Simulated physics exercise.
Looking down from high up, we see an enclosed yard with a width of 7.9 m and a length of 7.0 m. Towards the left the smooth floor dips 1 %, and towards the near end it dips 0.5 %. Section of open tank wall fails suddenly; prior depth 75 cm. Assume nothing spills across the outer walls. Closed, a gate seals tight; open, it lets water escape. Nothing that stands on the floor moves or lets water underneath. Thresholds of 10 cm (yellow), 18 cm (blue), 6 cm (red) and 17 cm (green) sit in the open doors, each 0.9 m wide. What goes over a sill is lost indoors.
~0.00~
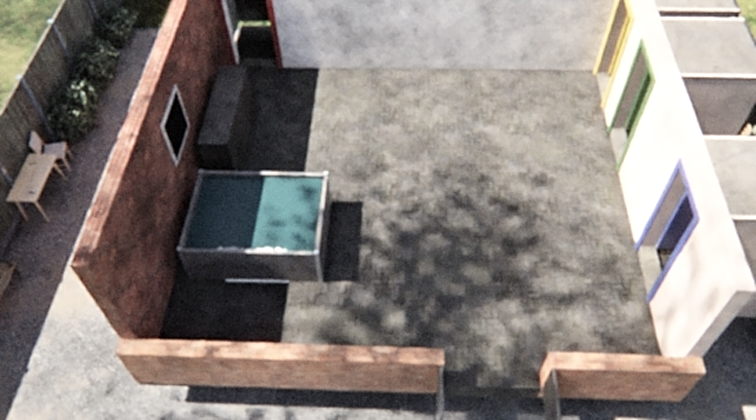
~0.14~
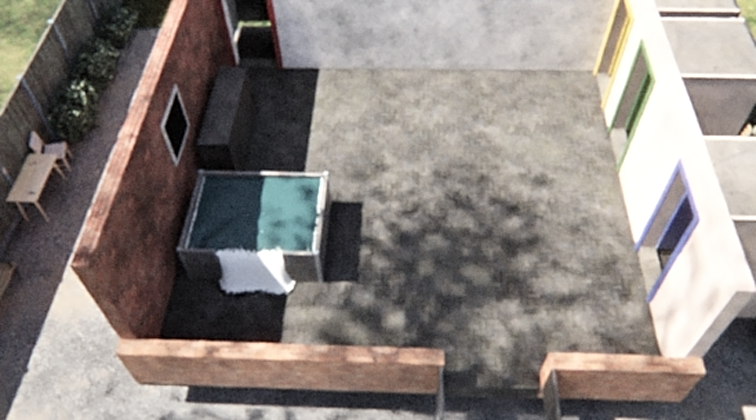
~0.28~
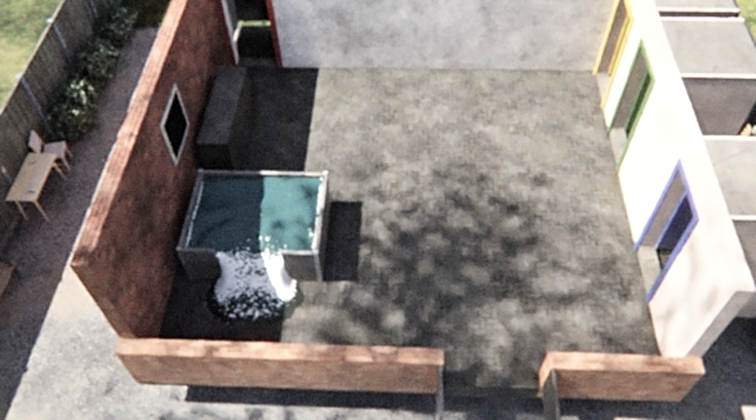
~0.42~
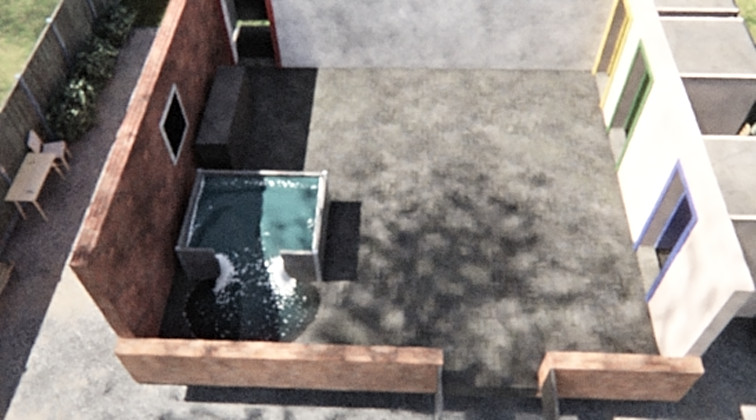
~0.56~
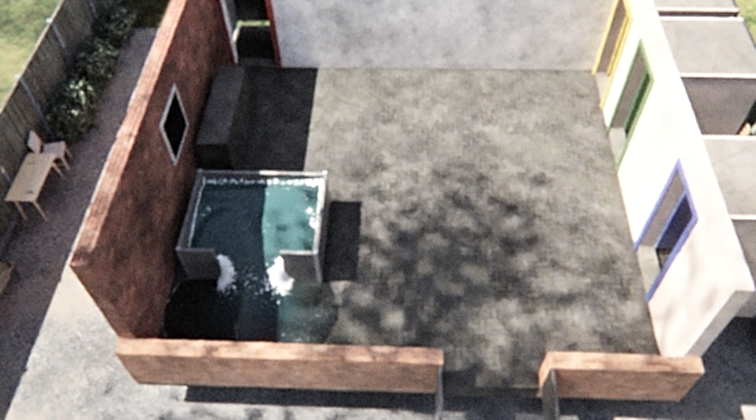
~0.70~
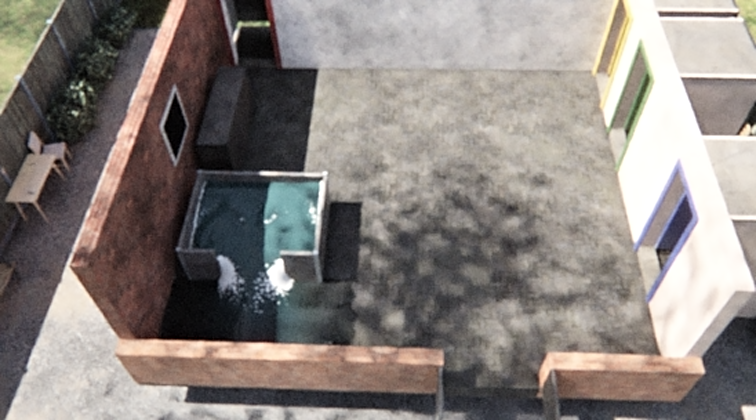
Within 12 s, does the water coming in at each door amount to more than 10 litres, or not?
At the yellow door: Not more than 10 litres. At the blue door: Not more than 10 litres. At the red door: More than 10 litres. At the green door: Not more than 10 litres.
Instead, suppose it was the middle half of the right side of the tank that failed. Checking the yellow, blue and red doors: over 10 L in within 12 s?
Log - yellow: Threshold not reached, blue: Threshold not reached, red: Threshold not reached.
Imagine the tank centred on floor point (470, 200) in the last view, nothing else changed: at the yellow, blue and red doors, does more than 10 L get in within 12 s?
Checking the limit: Yellow is within it, blue is within it and red is within it.
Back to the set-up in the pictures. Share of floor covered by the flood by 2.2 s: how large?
I'd guess around 20 %.
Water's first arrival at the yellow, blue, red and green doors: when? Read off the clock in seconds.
So yellow at 6.0 s, blue at 3.2 s, red at 3.6 s, and green at 5.0 s.
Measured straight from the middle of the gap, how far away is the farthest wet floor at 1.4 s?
I'd say close to 3.4 m.
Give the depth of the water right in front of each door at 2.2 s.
In cm: Yellow 0, blue 0, red 0, green 0.
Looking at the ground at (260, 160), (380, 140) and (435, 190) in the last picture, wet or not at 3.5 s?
Untouched, untouched, untouched.
After 1.4 s water covers 10 % of the floor and is deepest (63 cm) near (152, 363); yellow door not reached, blue door not reached, red door not reached, green door not reached.
After 2.2 s water covers 20 % of the floor and is deepest (44 cm) near (152, 363); yellow door not reached, blue door not reached, red door not reached, green door not reached.
After 3.5 s water covers 40 % of the floor and is deepest (30 cm) near (152, 363); yellow door not reached, blue door 11 cm at the sill, 0 L in, red door not reached, green door not reached.
After 7.0 s water covers 70 % of the floor and is deepest (18 cm) near (152, 363); yellow door 2 cm at the sill, 0 L in, blue door 8 cm at the sill, 0 L in, red door 8 cm at the sill, 53 L in, green door 5 cm at the sill, 0 L in.
After 12.0 s water covers 95 % of the floor and is deepest (11 cm) near (152, 363); yellow door 4 cm at the sill, 0 L in, blue door 3 cm at the sill, 0 L in, red door 4 cm at the sill, 59 L in, green door 2 cm at the sill, 0 L in.
